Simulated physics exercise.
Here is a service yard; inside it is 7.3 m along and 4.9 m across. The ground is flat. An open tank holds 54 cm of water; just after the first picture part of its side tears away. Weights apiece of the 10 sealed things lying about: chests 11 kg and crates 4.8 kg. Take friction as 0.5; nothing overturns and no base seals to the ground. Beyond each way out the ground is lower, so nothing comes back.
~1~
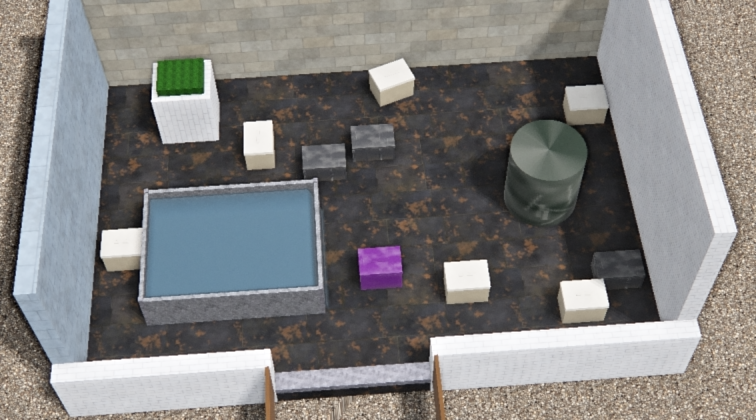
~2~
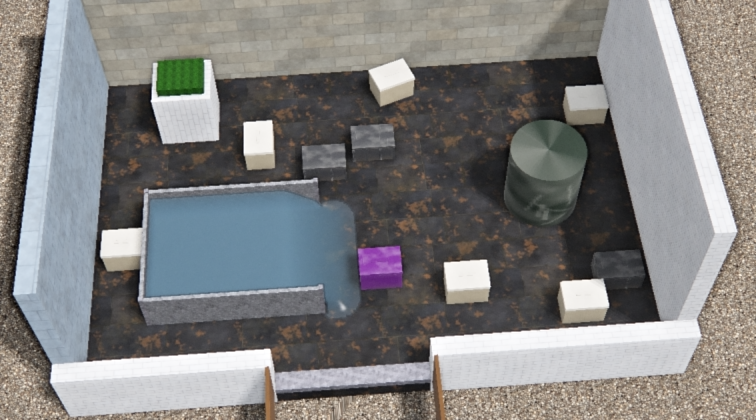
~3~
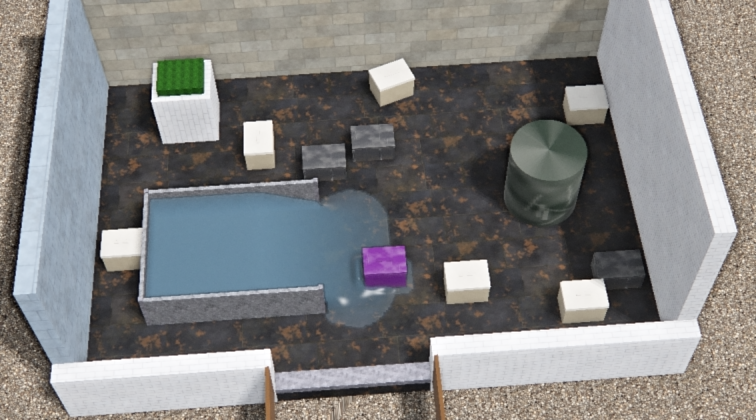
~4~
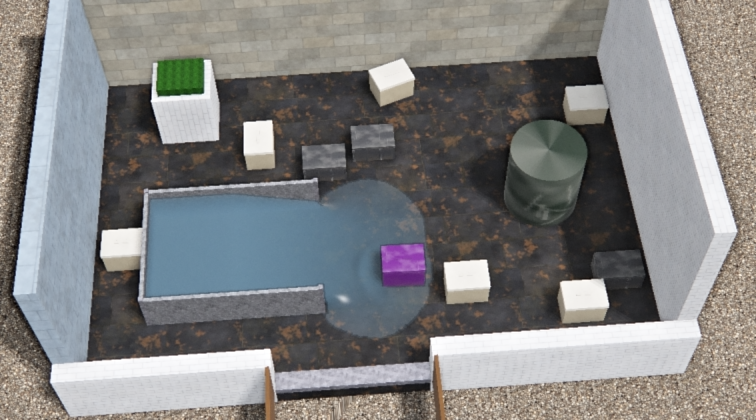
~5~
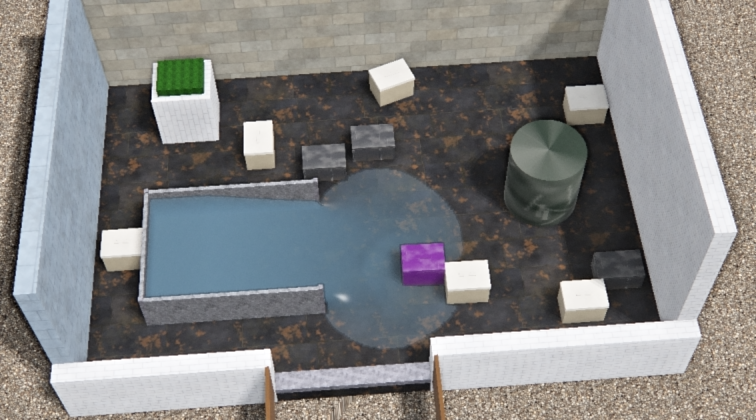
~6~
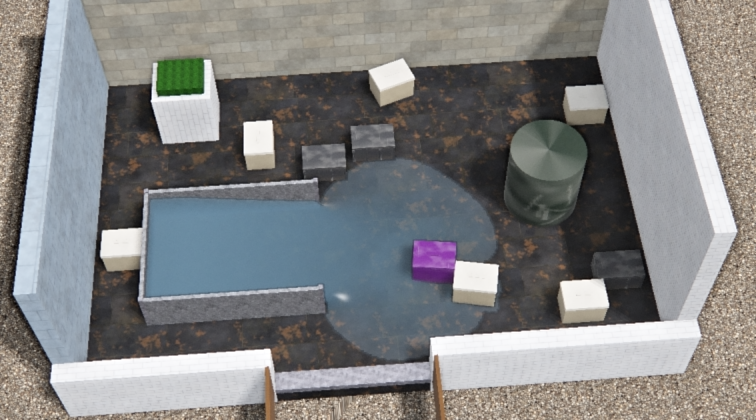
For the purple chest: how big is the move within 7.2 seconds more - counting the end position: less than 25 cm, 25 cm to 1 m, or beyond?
The purple chest ends far away.
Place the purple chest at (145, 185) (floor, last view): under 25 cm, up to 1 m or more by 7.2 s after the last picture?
It barely shifts.
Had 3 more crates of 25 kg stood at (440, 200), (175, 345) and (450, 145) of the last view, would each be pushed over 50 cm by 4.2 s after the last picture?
In turn: Past it, under, more.
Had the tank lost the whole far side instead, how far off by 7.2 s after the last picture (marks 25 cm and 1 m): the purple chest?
Then the purple chest holds its place.
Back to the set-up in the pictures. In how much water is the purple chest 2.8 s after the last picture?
Roughly 7 cm.
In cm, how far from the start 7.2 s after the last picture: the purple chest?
Roughly 300 cm.
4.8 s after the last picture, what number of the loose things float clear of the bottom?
5 of them.
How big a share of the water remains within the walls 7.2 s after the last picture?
Some 94 per cent remains.
Then, 0.9 s after the last picture the purple chest is near (527, 240), 1.9 m from its start, afloat; 0 of 10 are out; 1 afloat.
Then, 2.8 s after the last picture the purple chest is near (594, 166), 3.3 m from its start, aground; 0 of 10 are out; 4 afloat.
Then, 4.8 s after the last picture the purple chest is near (486, 95), 3.1 m from its start, afloat; 0 of 10 are out; 5 afloat.
Then, 7.2 s after the last picture the purple chest is near (272, 92), 3.2 m from its start, afloat; 0 of 10 are out; 8 afloat.
